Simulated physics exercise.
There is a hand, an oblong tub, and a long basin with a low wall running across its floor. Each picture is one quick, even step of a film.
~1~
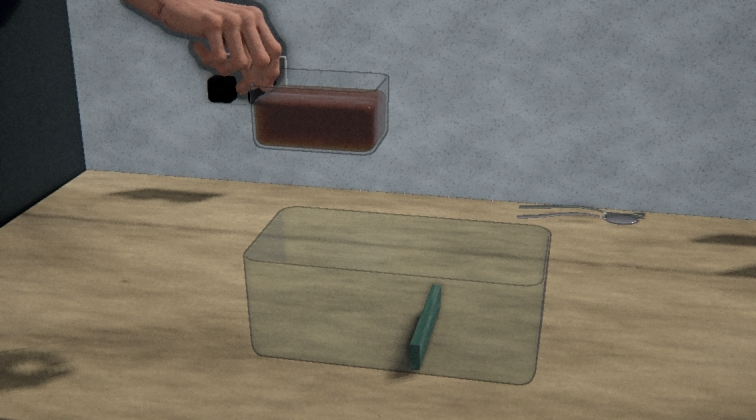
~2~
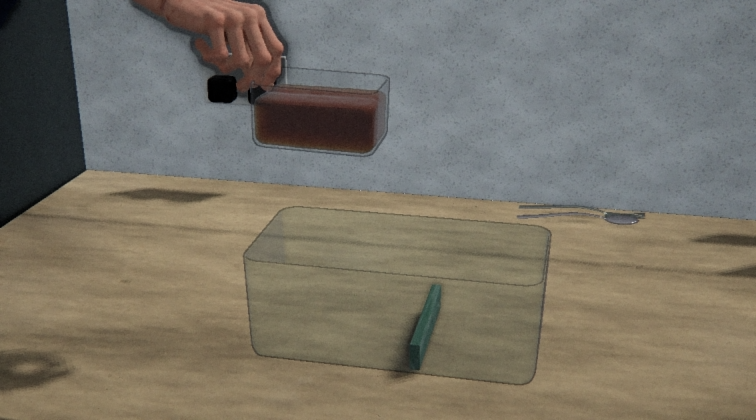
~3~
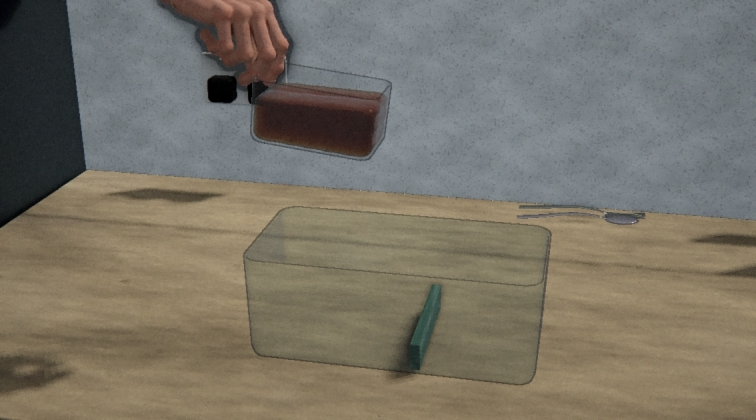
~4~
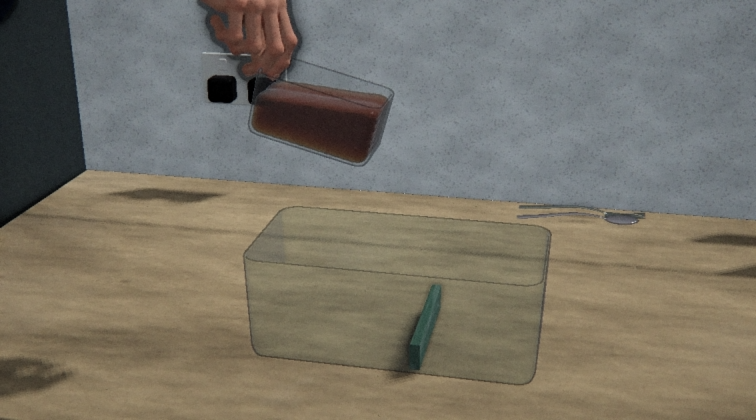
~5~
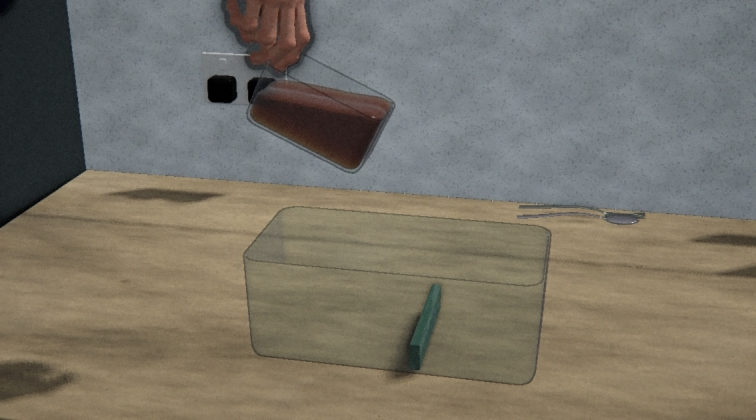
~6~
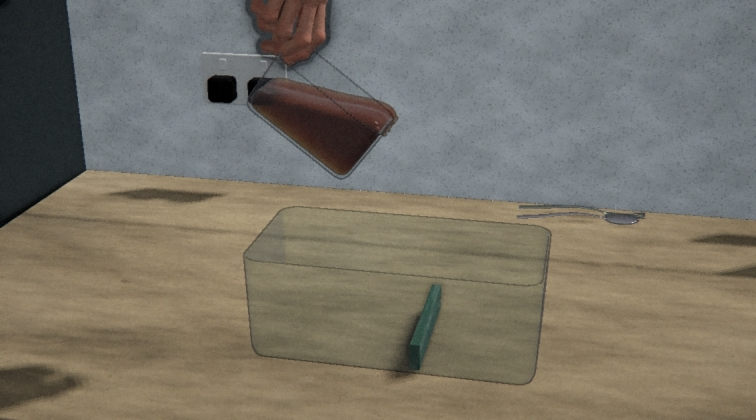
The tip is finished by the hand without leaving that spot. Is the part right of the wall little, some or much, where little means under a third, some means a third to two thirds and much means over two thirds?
Some.
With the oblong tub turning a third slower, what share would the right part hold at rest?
Roughly 65 in a hundred.
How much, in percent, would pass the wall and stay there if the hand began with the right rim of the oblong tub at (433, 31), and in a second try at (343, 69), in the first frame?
In order: Close to 70 and 15 percent.
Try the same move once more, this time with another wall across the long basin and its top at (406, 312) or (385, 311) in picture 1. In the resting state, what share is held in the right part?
65 per cent first, then 80 per cent.
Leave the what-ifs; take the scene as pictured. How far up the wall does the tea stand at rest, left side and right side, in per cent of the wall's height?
Left side 30 percent, right side 40 percent.
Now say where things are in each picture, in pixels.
In the first picture, it leans 0°; its right rim is at (382, 85); the tea meets the walls at (264, 92) and (381, 98); the long basin's rim runs from (263, 232) to (547, 257); the wall's top is at (426, 314).
In the second picture, it leans 2°; its right rim is at (383, 87); the tea meets the walls at (265, 91) and (382, 99).
In the third picture, it leans 7°; its right rim is at (385, 93); the tea meets the walls at (265, 90) and (383, 101).
In the fourth picture, it leans 14°; its right rim is at (387, 102); the tea meets the walls at (266, 89) and (385, 104).
In the fifth picture, it leans 25°; its right rim is at (388, 114); the tea meets the walls at (265, 88) and (389, 107).
In the sixth picture, it leans 37°; its right rim is at (387, 128); the tea meets the walls at (262, 84) and (381, 113); 4 per cent is over the edge.
A moment on, the oblong tub is tipped right over and 15 per cent is still to pour, 8 is left of the wall and 30 right of it.
Next, the oblong tub is tipped right over and 2 per cent is still to pour, 38 is left of the wall and 55 right of it.
Then the oblong tub is tipped right over and 0 per cent is still to pour, 47 is left of the wall and 50 right of it.
Later the oblong tub is tipped right over and 0 per cent is still to pour, 47 is left of the wall and 51 right of it.
In the end 47 per cent lies left of the wall, 51 right of it and 2 outside.
